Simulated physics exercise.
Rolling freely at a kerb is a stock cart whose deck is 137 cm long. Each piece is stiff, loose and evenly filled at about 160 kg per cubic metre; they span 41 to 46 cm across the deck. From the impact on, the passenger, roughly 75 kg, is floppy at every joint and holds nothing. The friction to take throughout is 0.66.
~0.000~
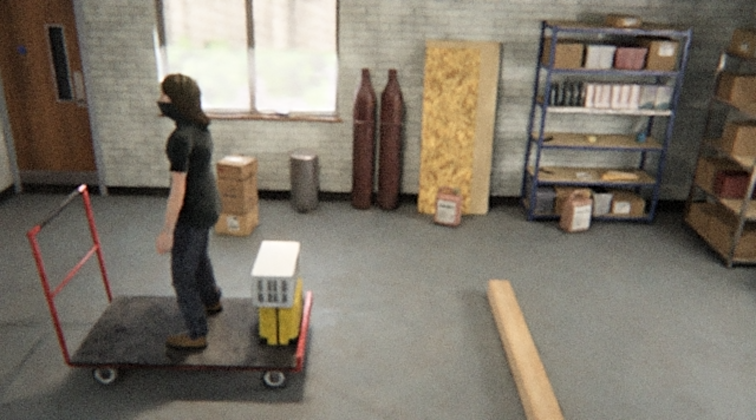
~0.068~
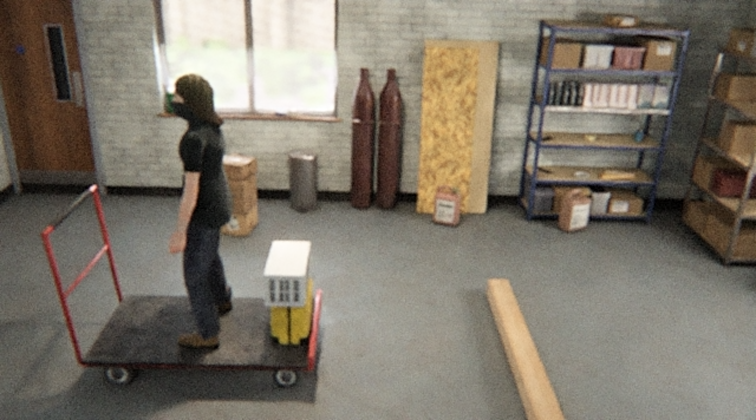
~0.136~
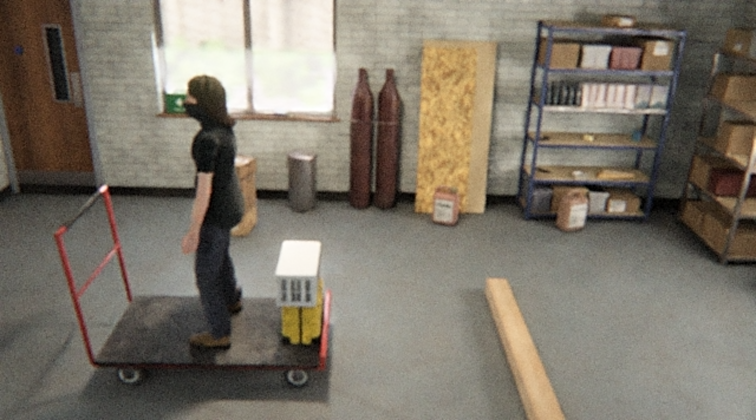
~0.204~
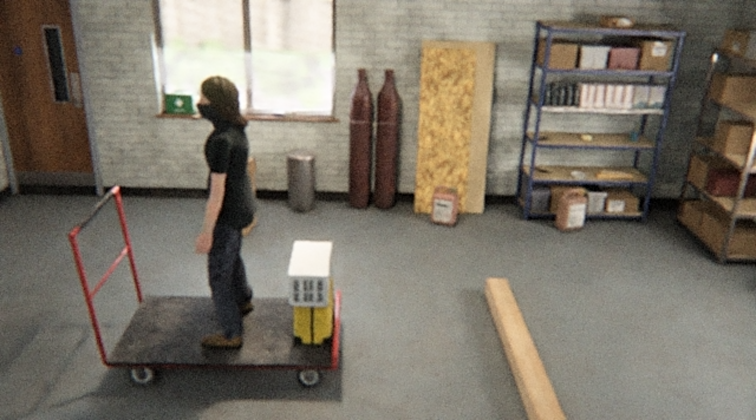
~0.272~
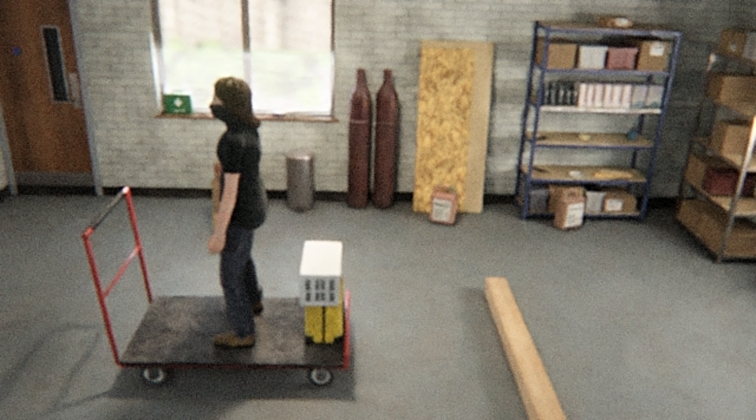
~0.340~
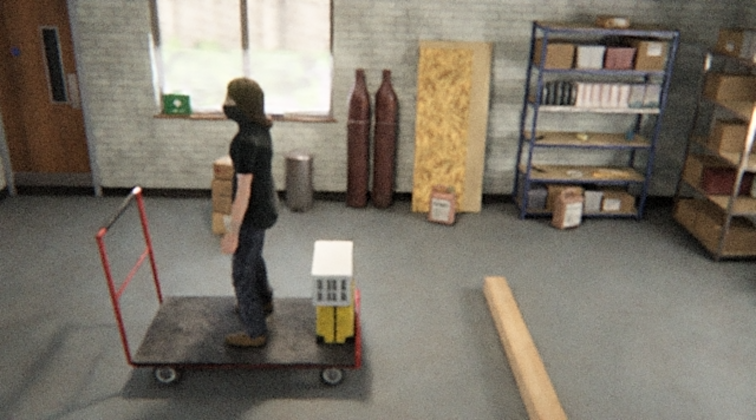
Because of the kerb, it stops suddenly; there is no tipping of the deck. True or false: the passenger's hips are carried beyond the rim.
False.
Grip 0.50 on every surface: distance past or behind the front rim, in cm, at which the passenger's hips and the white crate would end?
With that change the hips settle 10 past, while white settles 70 past.
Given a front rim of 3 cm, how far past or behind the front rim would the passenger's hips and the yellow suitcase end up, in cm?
In that setup the hips stop 50 cm behind the rim while the yellow item stops 10 cm behind.
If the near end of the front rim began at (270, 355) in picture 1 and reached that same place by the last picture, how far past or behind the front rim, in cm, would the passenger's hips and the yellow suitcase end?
In that case the hips would stop 90 cm past the front rim, and the yellow item 30 cm past it.
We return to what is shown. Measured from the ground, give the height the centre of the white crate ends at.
10 cm.
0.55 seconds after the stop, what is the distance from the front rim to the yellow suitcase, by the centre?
About 10 cm behind the rim.
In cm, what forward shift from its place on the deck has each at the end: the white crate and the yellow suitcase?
I'd put the white one at around 50 cm and the yellow one at around 0 cm.
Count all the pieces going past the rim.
The number of them is 1.
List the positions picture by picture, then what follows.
The first frame shows hips (197, 204), yellow suitcase (281, 309), rim corner (299, 367); 146 cm short of the stop.
The second frame shows hips (209, 203), yellow suitcase (292, 309), rim corner (311, 366); 139 cm short of the stop.
The third frame shows hips (220, 204), yellow suitcase (303, 308), rim corner (322, 365); 132 cm short of the stop.
The fourth frame shows hips (232, 204), yellow suitcase (314, 309), rim corner (335, 365); 126 cm short of the stop.
The fifth frame shows hips (244, 204), yellow suitcase (325, 308), rim corner (346, 364); 119 cm short of the stop.
The sixth frame shows hips (256, 205), yellow suitcase (335, 308), rim corner (358, 364); 112 cm short of the stop. Speed about 1.0 m/s.
After 1.46 s the deck stops.
After 2.01 s the passenger's hips are 31 cm behind the rim, near (483, 284) in the last picture's view.
After 2.46 s the passenger's hips are 53 cm behind the rim, near (448, 307) in the last picture's view.
At rest, 3.6 s, past the rim, white crate; behind it, yellow suitcase and the passenger's hips.
